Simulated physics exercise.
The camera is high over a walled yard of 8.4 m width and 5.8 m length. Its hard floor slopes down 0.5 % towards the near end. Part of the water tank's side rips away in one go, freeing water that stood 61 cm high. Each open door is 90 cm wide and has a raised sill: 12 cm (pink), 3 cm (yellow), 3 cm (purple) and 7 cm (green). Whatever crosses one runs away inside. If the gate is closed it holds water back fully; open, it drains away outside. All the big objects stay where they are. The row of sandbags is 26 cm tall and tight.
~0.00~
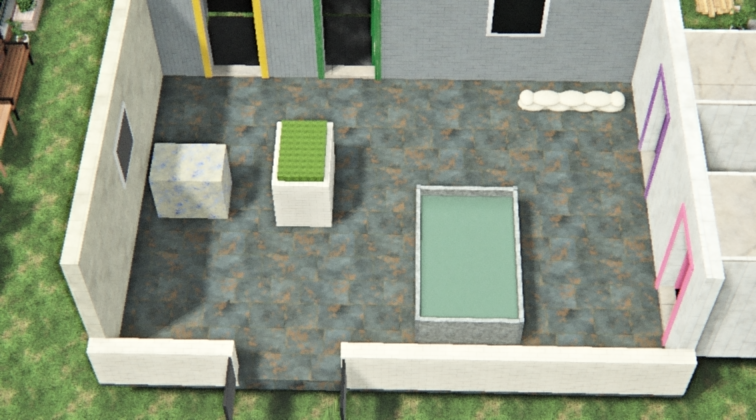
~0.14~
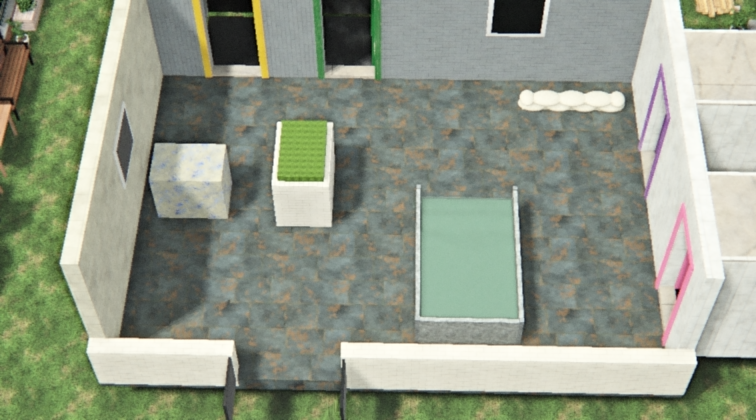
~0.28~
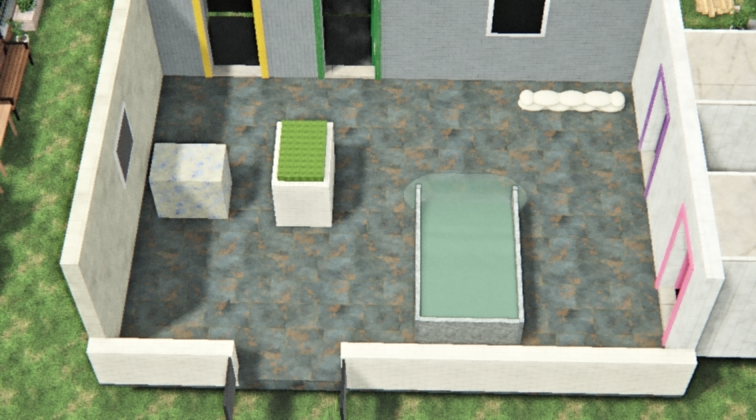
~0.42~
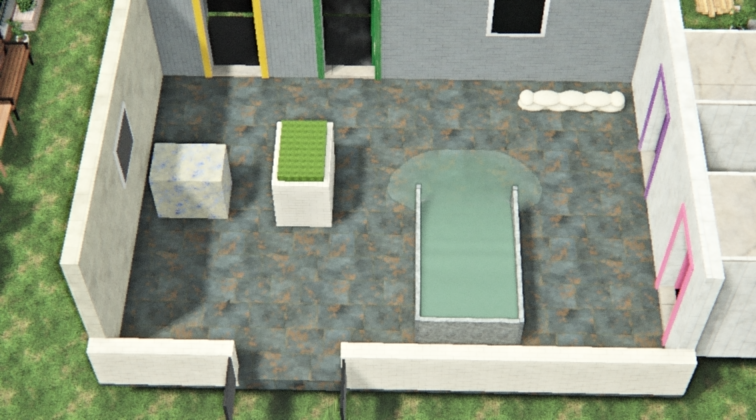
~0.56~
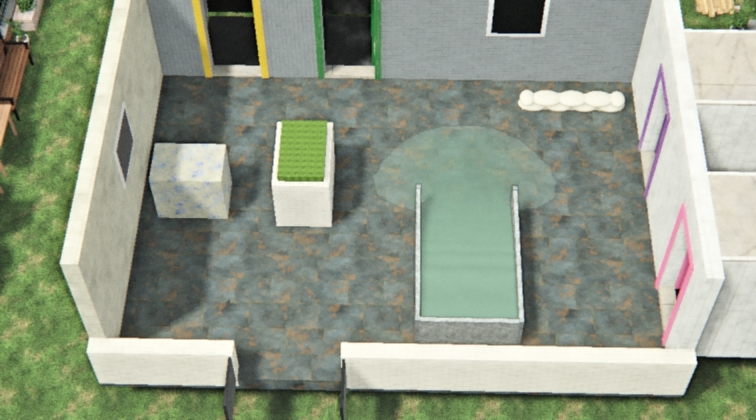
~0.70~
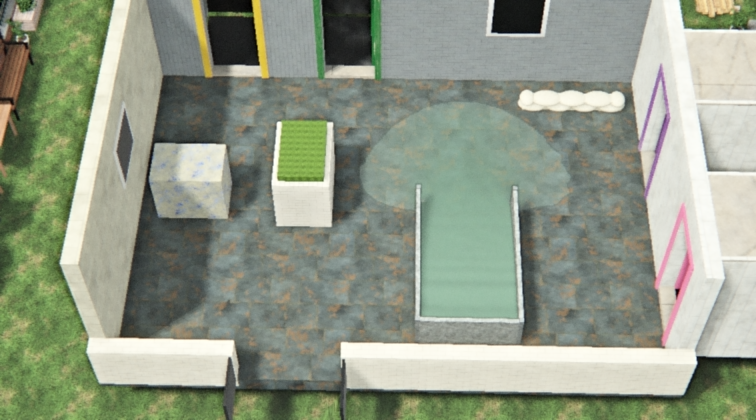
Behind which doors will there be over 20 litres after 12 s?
Door by door: At the pink door it stays under the limit; at the yellow door it passes the limit; at the purple door it goes over the limit; at the green door it passes the limit.
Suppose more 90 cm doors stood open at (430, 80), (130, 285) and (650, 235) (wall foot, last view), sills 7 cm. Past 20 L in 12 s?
In turn: Above, below, under.
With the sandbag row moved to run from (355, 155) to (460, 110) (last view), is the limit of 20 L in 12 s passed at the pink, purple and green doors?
Against that limit: Pink not over, purple above, green below.
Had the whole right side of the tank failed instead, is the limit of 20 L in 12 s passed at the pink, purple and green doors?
Against that limit: Pink past it, purple above, green below.
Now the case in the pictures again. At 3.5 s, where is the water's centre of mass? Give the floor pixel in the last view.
Around (452, 159).
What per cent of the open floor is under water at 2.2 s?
Near 30 per cent is wet.
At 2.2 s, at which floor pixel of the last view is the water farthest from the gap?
At about (273, 80).
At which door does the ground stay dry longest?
It is the pink one.
After 1.4 s water covers 25 % of the floor and is deepest (29 cm) near (453, 83); pink door not reached, yellow door not reached, purple door not reached, green door not reached.
After 2.2 s water covers 30 % of the floor and is deepest (30 cm) near (483, 91); pink door not reached, yellow door not reached, purple door not reached, green door 15 cm at the sill, 7 L in.
After 3.5 s water covers 40 % of the floor and is deepest (30 cm) near (624, 85); pink door not reached, yellow door 6 cm at the sill, 1 L in, purple door 8 cm at the sill, 5 L in, green door 12 cm at the sill, 37 L in.
After 7.0 s water covers 75 % of the floor and is deepest (14 cm) near (155, 125); pink door 3 cm at the sill, 0 L in, yellow door 5 cm at the sill, 11 L in, purple door 6 cm at the sill, 48 L in, green door 5 cm at the sill, 49 L in.
After 12.0 s water covers 95 % of the floor and is deepest (8 cm) near (635, 372); pink door 8 cm at the sill, 0 L in, yellow door 6 cm at the sill, 69 L in, purple door 4 cm at the sill, 69 L in, green door 5 cm at the sill, 49 L in.
